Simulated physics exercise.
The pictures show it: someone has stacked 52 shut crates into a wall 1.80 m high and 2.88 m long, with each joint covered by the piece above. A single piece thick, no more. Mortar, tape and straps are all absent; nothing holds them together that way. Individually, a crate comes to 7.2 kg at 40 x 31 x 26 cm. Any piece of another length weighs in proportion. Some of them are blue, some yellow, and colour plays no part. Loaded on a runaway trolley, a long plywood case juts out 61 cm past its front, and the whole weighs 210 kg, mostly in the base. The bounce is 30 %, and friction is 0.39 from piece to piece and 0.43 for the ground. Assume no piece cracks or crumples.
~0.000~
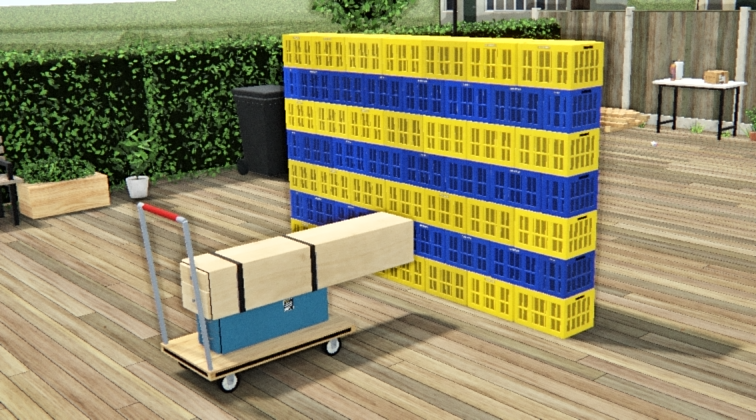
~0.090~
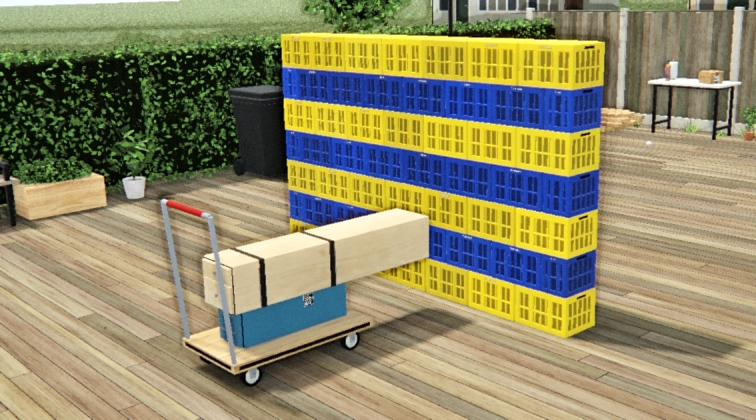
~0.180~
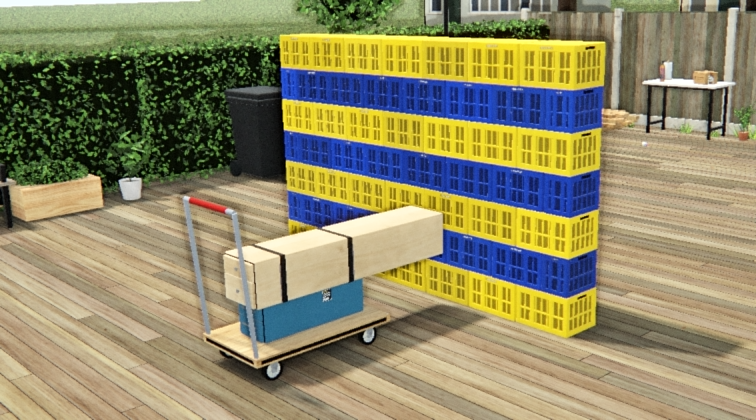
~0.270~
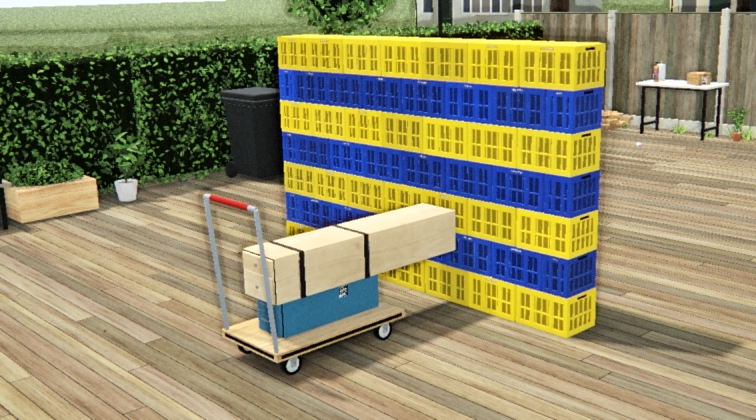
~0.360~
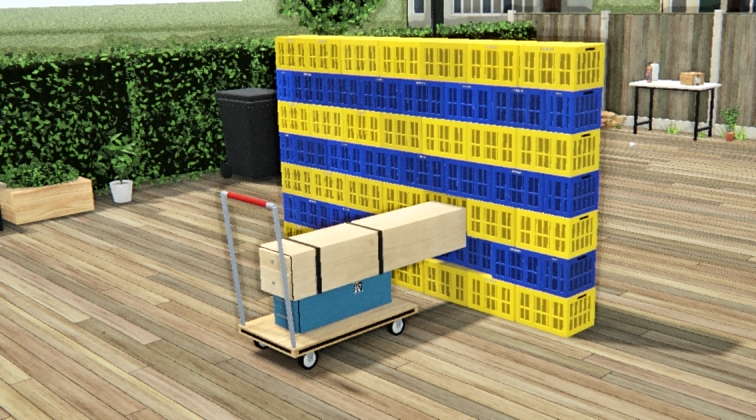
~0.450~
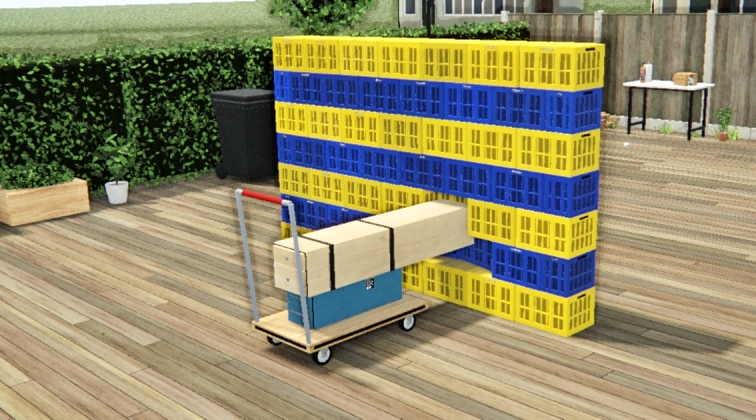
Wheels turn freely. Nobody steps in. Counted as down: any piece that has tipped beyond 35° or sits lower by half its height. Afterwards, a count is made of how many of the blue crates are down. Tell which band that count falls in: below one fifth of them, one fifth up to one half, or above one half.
The count falls below one fifth.
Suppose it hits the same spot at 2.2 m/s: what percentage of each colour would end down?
The yellow would finish 0 in a hundred down, the blue 0 in a hundred.
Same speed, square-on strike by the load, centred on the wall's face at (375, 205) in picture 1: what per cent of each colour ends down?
The yellow ones would be 0 per cent down and the blue ones 0 per cent.
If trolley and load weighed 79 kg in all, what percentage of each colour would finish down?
Result: Yellow 0, blue 0 %.
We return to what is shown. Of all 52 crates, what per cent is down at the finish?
About 0 per cent.
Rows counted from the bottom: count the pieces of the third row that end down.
Row tally: 1.
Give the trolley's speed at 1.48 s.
Speed: Near 0.0 m/s.
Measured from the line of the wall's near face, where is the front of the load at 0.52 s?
At that time it's around 20 cm.
After 0.52 s, load 22 cm past the wall's line, still rolling; none of the 24 blue crates down (0 of 52 in all colours); top blue crate unmoved.
After 0.74 s, load 39 cm past the wall's line, still rolling; none of the 24 blue crates down (0 of 52 in all colours); top blue crate unmoved.
After 1.14 s, load 61 cm past the wall's line, still rolling; none of the 24 blue crates down (1 of 52 in all colours); top blue crate unmoved.
After 1.48 s, load 63 cm past the wall's line, stopped; none of the 24 blue crates down (1 of 52 in all colours); top blue crate unmoved.
At rest (2.1 s), load 63 cm past the wall's line, stopped; none of the 24 blue crates down (1 of 52 in all colours); top blue crate unmoved; top yellow crate unmoved. That is 0 per cent. As the last picture would show them, middles, top blue crate near (296, 85), top yellow crate near (303, 53).
